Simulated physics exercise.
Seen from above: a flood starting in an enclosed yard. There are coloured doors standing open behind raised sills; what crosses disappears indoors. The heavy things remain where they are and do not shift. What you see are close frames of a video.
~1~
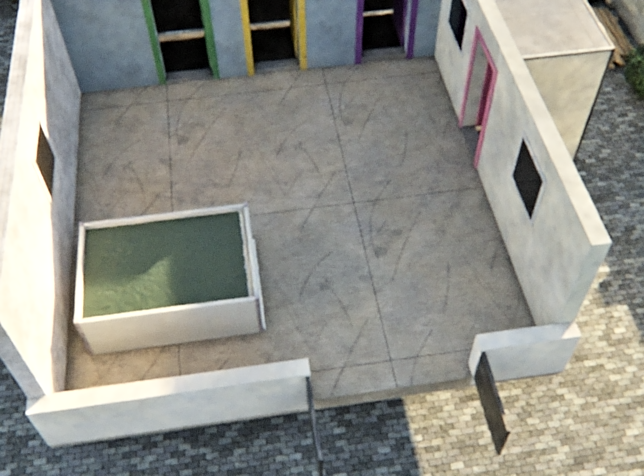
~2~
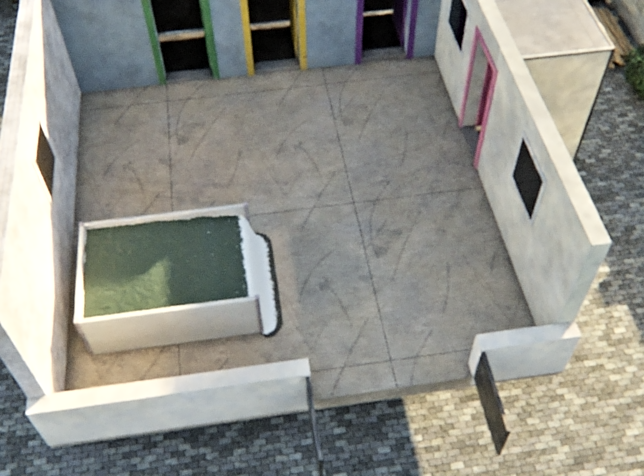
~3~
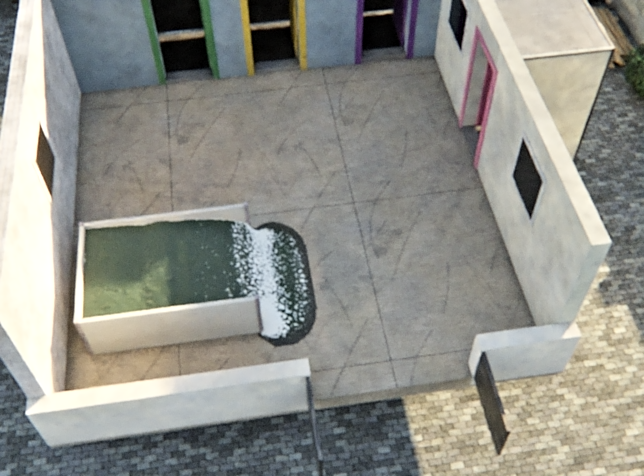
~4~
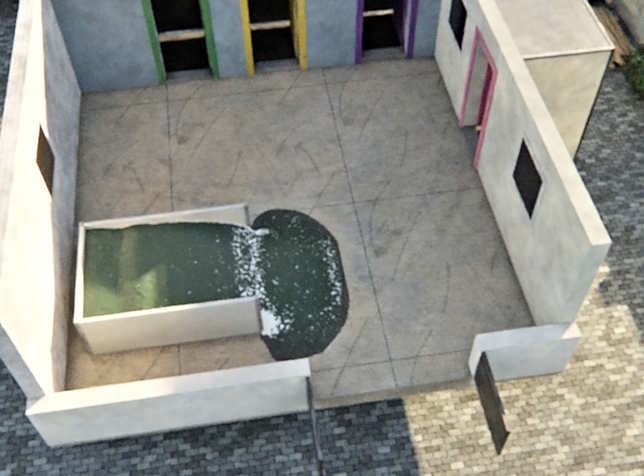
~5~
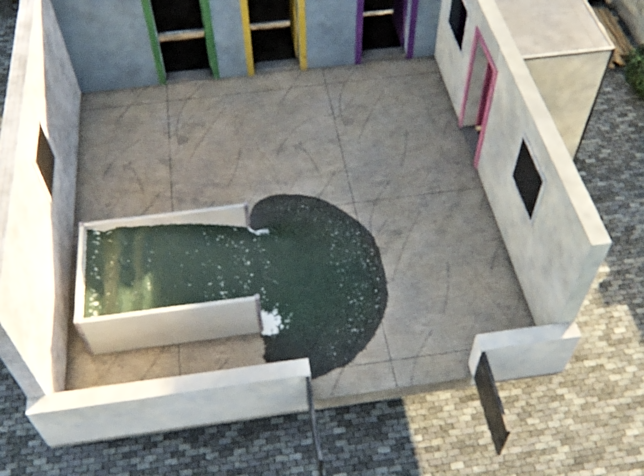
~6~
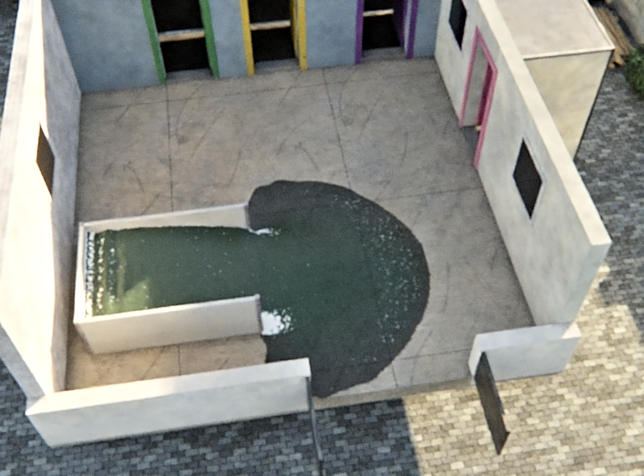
We see a walled yard from above, with coloured doorways and a tank of still green water; the tank's right side opens, and water pours out, foaming, then spreads across the paved floor in a widening rounded pool.
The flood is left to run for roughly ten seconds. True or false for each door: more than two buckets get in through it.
The green door: False; the yellow door: False; the purple door: True; the pink door: True.
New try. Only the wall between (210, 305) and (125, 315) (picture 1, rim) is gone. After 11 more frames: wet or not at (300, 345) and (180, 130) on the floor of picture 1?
Taking them in turn: Swamped and untouched.
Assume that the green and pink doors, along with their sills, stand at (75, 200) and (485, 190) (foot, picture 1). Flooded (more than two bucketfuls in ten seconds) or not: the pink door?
I'd say the pink one tops it.
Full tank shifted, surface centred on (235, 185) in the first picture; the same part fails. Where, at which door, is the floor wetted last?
That would be the green door.
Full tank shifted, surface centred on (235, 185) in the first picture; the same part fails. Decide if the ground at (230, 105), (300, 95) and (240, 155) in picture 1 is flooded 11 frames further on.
As listed: Untouched, untouched, untouched.
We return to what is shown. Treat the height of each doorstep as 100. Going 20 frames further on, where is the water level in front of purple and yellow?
Readings, in sequence: 140 percent and 0 percent.
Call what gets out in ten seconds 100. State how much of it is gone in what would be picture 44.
Near 75 in a hundred.
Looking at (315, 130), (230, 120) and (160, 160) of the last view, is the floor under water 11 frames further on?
Result, as listed: Wetted / not wetted / not wetted.
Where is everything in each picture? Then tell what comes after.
The first frame shows the water tank at (167, 263) is whole and still.
In the second frame, water pours out at (252, 271) and has run to (266, 334).
In the third frame, water pours out at (252, 274) and has run to (299, 333).
In the fourth frame, water pours out at (253, 275) and has run to (329, 336).
In the fifth frame, water pours out at (253, 276) and has run to (380, 308).
In the sixth frame, water pours out at (253, 276) and has run to (424, 279).
A moment on, water covers 40 % of the floor; the green door not reached, the yellow door not reached, the purple door not reached, the pink door not reached.
Next, water covers 45 % of the floor; the green door not reached, the yellow door not reached, the purple door not reached, the pink door under two buckets in.
Then, water covers 45 % of the floor; the green door not reached, the yellow door not reached, the purple door wet at the sill, nothing in, the pink door over two buckets in.
Later, water covers 65 % of the floor; the green door wet at the sill, nothing in, the yellow door wet at the sill, nothing in, the purple door over two buckets in, the pink door far over two buckets in.
In the end, water covers 95 % of the floor; the green door wet at the sill, nothing in, the yellow door wet at the sill, nothing in, the purple door over two buckets in, the pink door far over two buckets in.
